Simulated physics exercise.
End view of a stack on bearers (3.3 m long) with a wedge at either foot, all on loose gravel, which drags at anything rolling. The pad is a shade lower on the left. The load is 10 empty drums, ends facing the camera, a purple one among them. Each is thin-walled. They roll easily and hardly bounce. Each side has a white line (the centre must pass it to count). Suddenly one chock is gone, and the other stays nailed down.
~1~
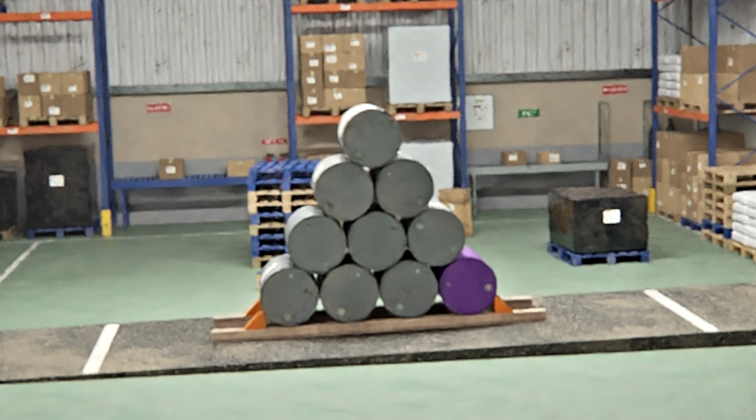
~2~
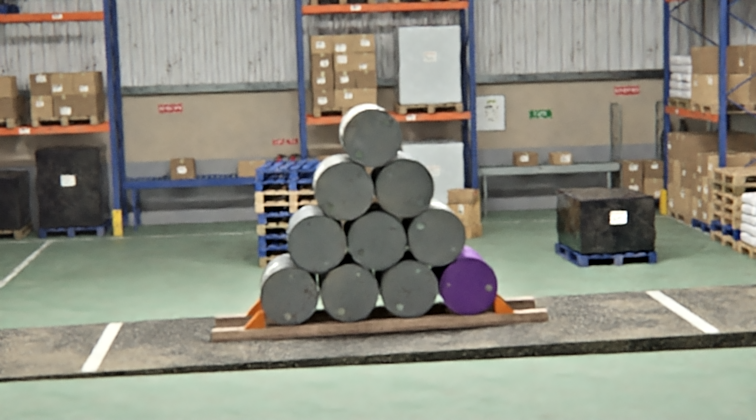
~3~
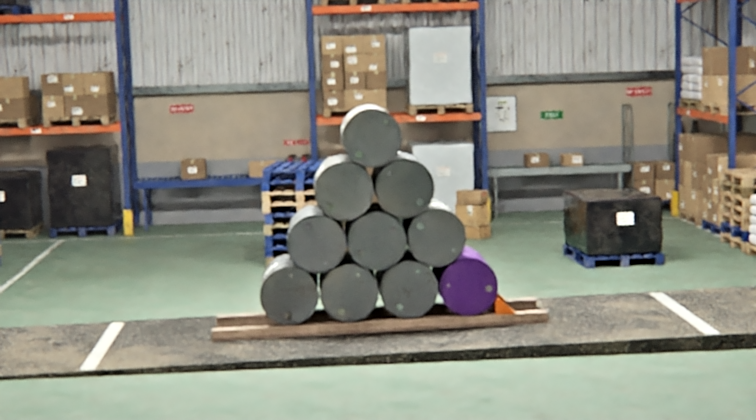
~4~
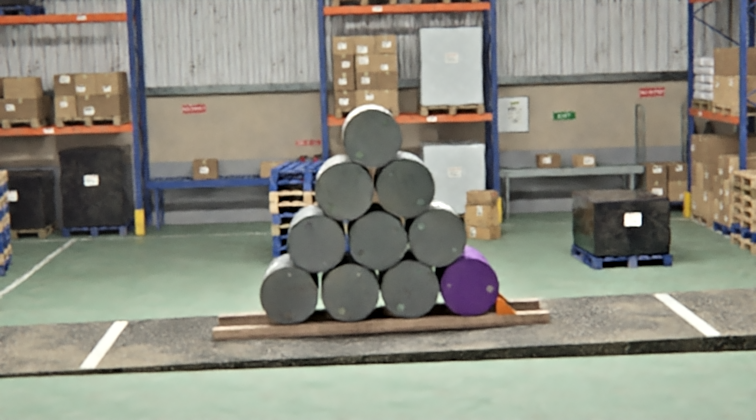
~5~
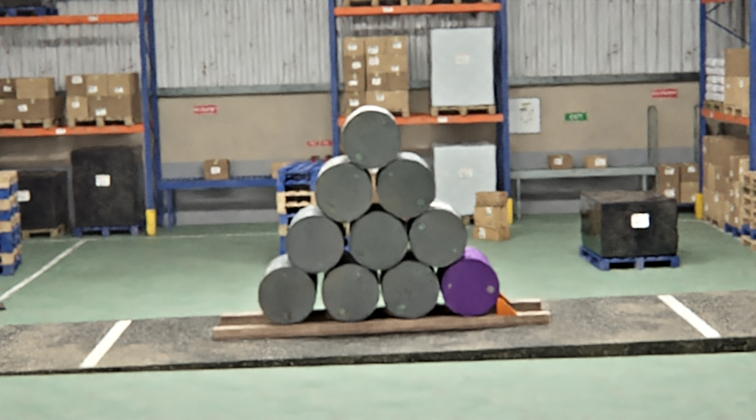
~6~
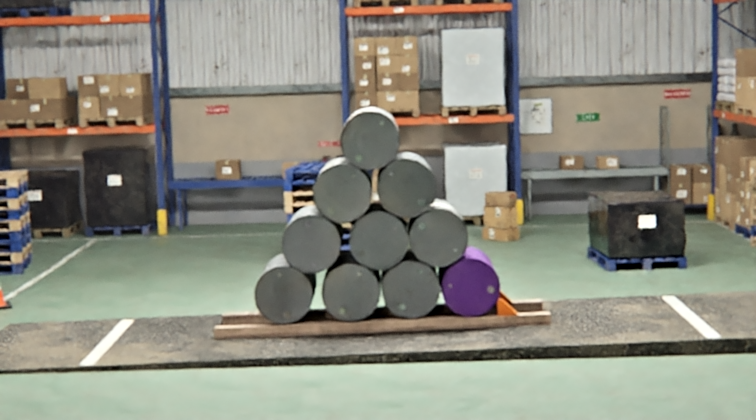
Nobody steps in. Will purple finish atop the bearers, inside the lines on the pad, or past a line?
Purple comes to rest atop the bearers.
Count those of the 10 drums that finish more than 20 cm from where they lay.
7 of them.
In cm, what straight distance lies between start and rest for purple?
Purple 0.
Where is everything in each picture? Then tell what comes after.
Purple at (468, 286); both chocks in; lines at (100, 351) and (683, 313); the pad is a shade lower on the left; 4 of the 10 form the bottom row, in the first picture.
Purple at (469, 286), in the second picture.
Purple at (469, 287); left chock gone, in the third picture.
Purple at (470, 287), in the fourth picture.
Purple at (470, 288), in the fifth picture.
Purple at (471, 288); lines at (105, 344) and (693, 319), in the sixth picture.
Then, 0.3 s after the last picture, purple is on the bearers, 75 cm from the bearers' right end; 0 past a line.
At rest (6.4 s after the last picture), purple is on the bearers, 80 cm from the bearers' right end; 4 past a line.
